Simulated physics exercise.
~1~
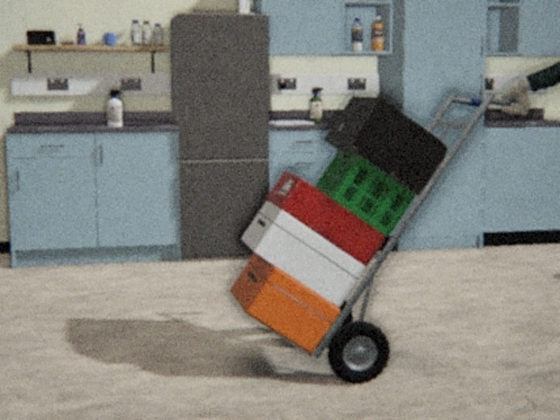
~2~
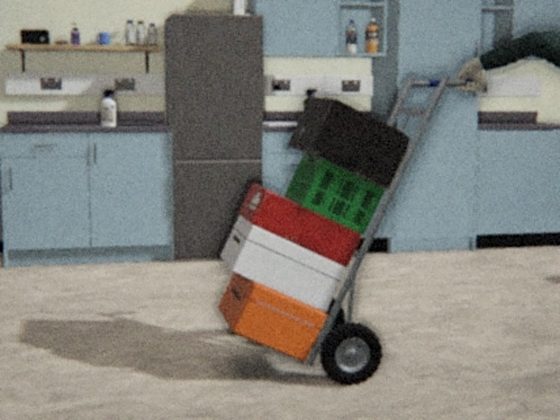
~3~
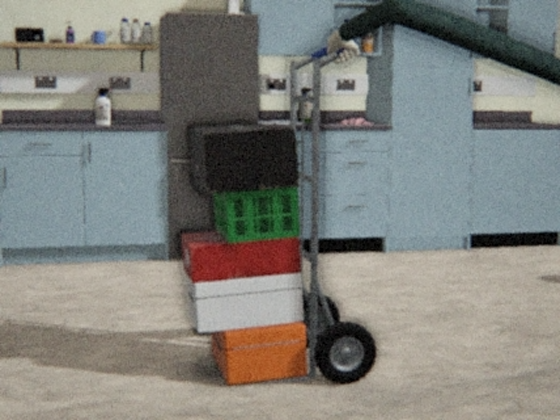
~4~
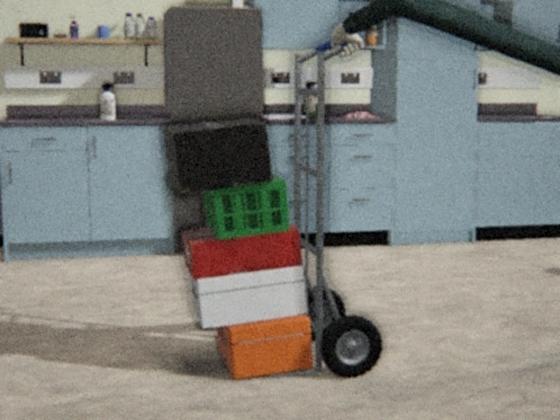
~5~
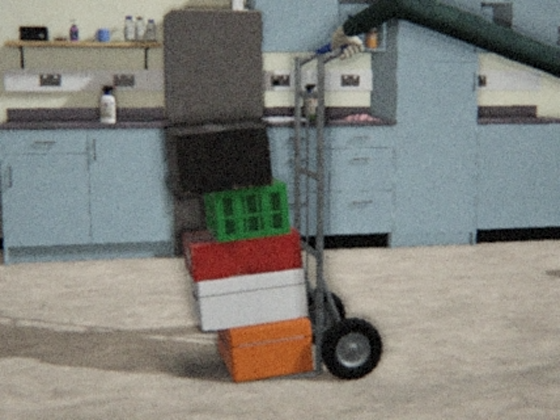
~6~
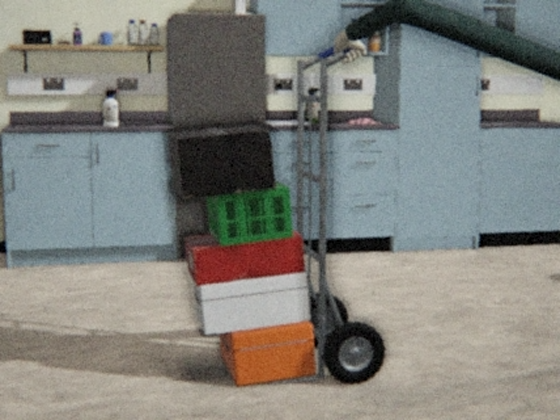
A green-sleeved arm tips a loaded hand truck upright, and the stacked boxes shift but stay standing.
